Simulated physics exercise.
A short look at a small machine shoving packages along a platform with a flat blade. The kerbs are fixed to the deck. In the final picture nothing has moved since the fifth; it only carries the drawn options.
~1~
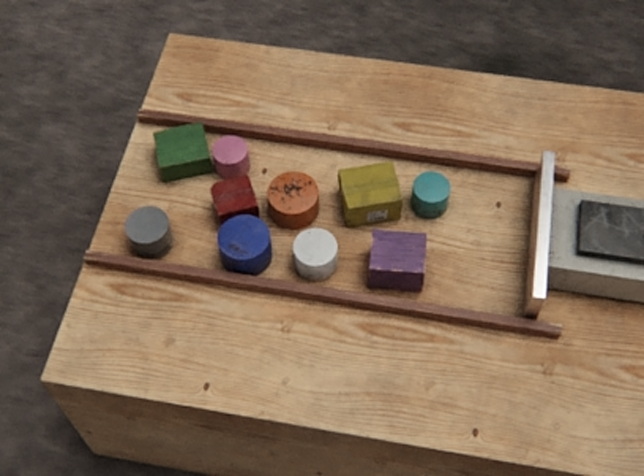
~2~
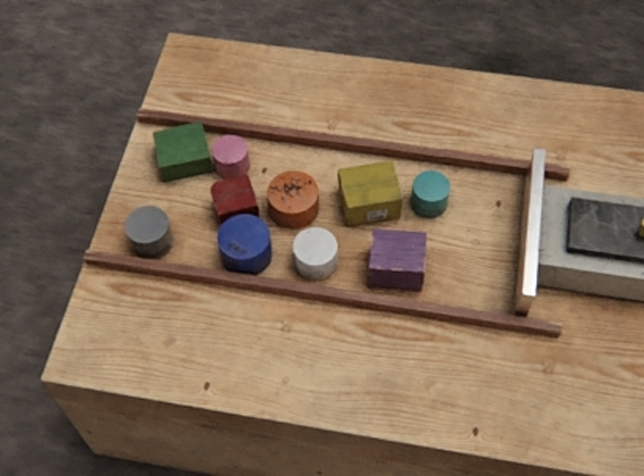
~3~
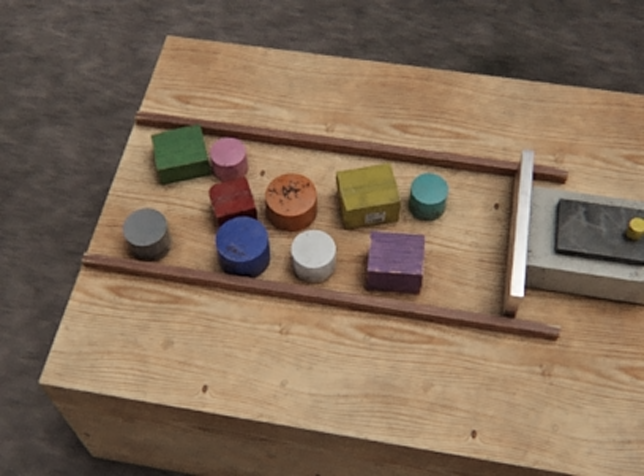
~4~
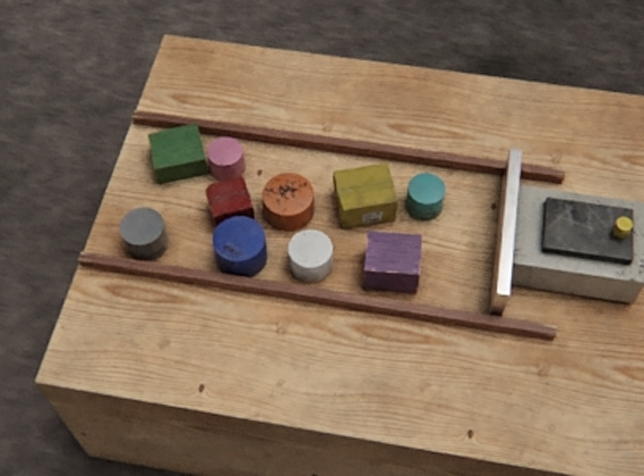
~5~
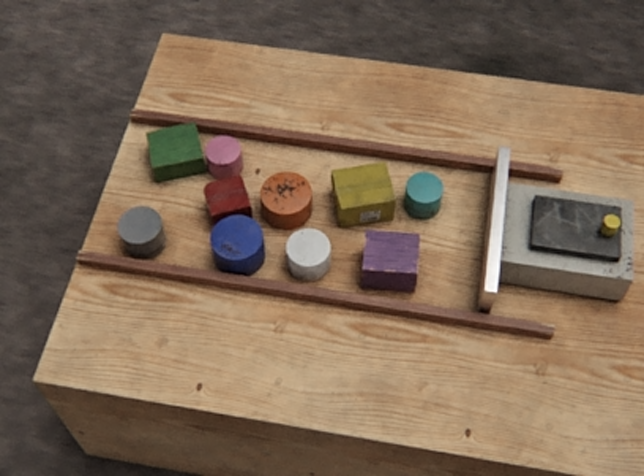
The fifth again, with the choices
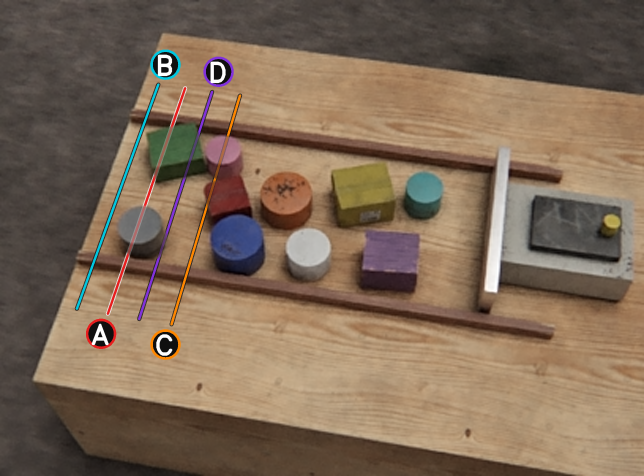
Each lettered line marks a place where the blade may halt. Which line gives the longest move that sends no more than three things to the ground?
No fourth one falls up to C.
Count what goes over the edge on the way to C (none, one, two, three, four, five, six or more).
By then, three.
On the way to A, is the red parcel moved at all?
Yes.
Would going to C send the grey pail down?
Yes.
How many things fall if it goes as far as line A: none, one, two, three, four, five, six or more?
In all, six or more.
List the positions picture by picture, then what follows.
White canister (316, 255); purple crate (397, 261); red parcel (235, 203), in the first picture.
Robot (607, 228); orange canister (293, 200), in the second picture.
Robot (595, 230); grey pail (148, 235), in the third picture.
Robot (581, 228); blue canister (240, 248), in the fourth picture.
Robot (569, 226); turquoise canister (423, 196); white canister (309, 255); purple crate (390, 261), in the fifth picture.
On the marked copy, A at (150, 192); B at (121, 188); C at (208, 201); D at (179, 196).
Following C. Soon after the start, robot (461, 210); white canister (301, 254); purple crate (350, 255).
Later, robot (356, 195); grey pail (107, 226); red parcel (157, 198).
In the end, robot (275, 183); blue canister over the edge; grey pail over the edge; three fallen.
As for the rest, A drops seven; B drops ten; D drops four.
